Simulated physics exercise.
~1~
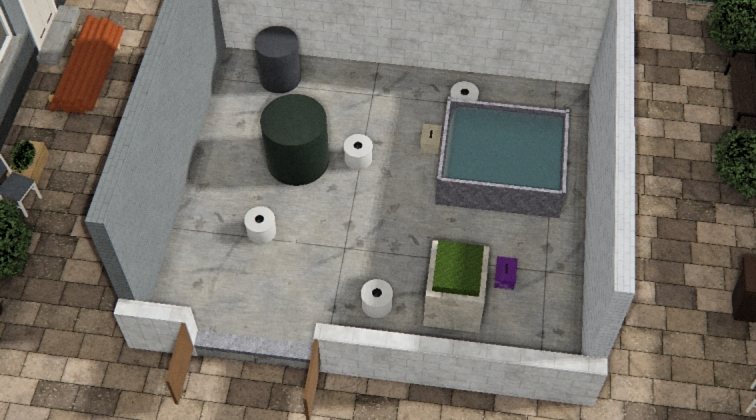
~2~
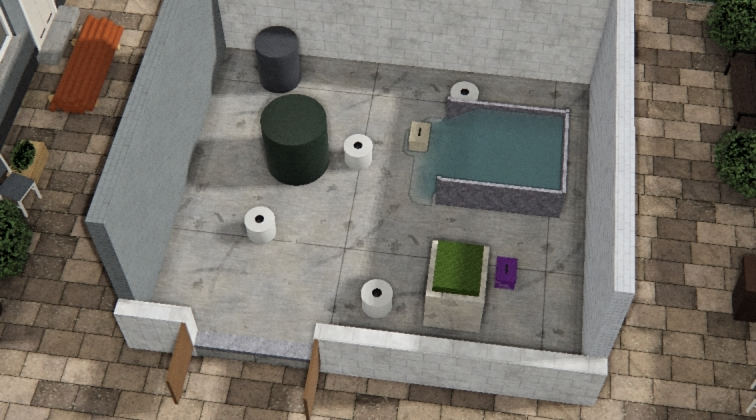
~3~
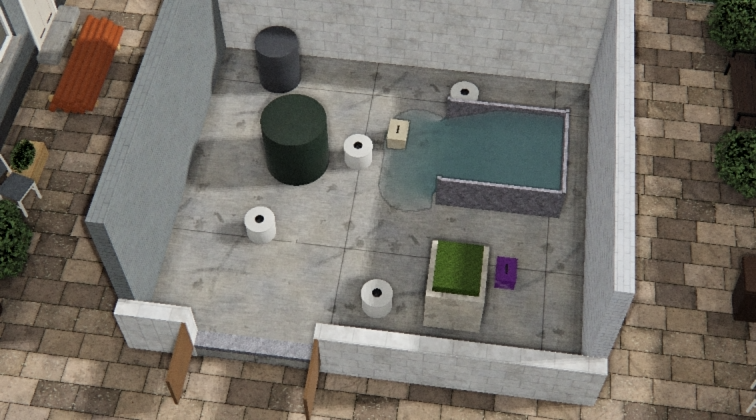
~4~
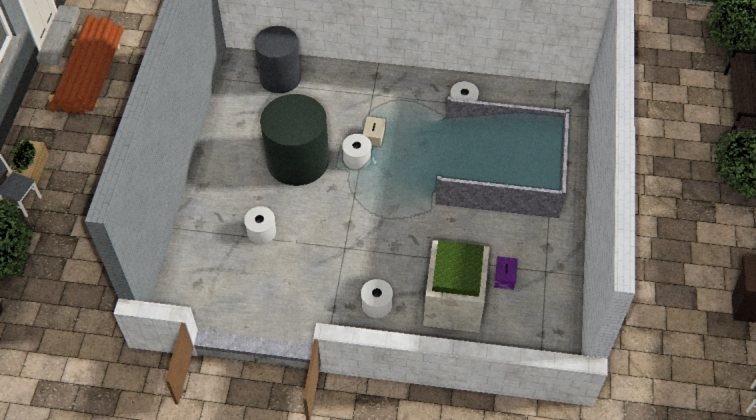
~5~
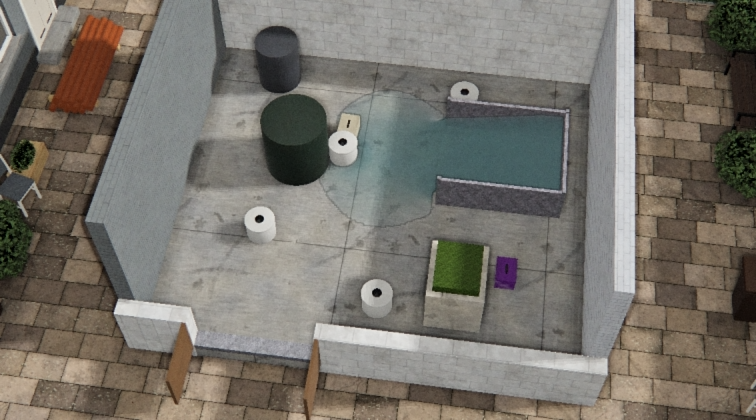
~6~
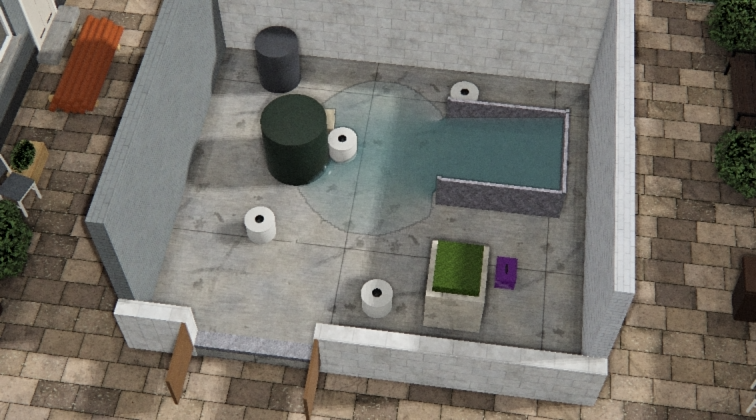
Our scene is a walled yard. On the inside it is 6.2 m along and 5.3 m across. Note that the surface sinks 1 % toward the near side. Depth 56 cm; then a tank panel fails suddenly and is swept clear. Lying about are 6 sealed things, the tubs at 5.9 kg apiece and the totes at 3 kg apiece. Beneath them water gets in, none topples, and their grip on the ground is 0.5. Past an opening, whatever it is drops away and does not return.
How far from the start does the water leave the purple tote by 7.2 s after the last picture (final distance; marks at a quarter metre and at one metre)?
It remains close to its start.
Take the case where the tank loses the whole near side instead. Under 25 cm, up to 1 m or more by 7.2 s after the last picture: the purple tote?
I'd expect the purple tote to have ended up far off.
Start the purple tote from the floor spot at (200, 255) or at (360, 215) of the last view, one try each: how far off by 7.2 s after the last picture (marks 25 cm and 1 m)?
Run one, it gets swept far; run two, it gets swept far.
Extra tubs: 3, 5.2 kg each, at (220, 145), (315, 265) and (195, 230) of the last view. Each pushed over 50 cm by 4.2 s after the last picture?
Spot by spot, in turn: Exceeds it, exceeds it, exceeds it.
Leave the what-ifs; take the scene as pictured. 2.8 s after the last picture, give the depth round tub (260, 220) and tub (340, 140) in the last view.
Roughly 13 and 11 cm.
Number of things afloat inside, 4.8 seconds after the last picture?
Answer: 2.
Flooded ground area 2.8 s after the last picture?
21 m2.
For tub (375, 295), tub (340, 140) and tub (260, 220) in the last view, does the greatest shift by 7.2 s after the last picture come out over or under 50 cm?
Item by item, they came out below the mark, above the mark and above the mark.
Then, 0.9 s after the last picture the purple tote is near (507, 269), 0.0 m from its start, aground; 0 of 6 are out; 1 afloat.
Then, 2.8 s after the last picture the purple tote is near (507, 269), 0.0 m from its start, aground; 0 of 6 are out; 3 afloat.
Then, 4.8 s after the last picture the purple tote is near (507, 269), 0.0 m from its start, aground; 1 of 6 are out; 2 afloat.
Then, 7.2 s after the last picture the purple tote is near (507, 269), 0.0 m from its start, aground; 1 of 6 are out; 3 afloat.
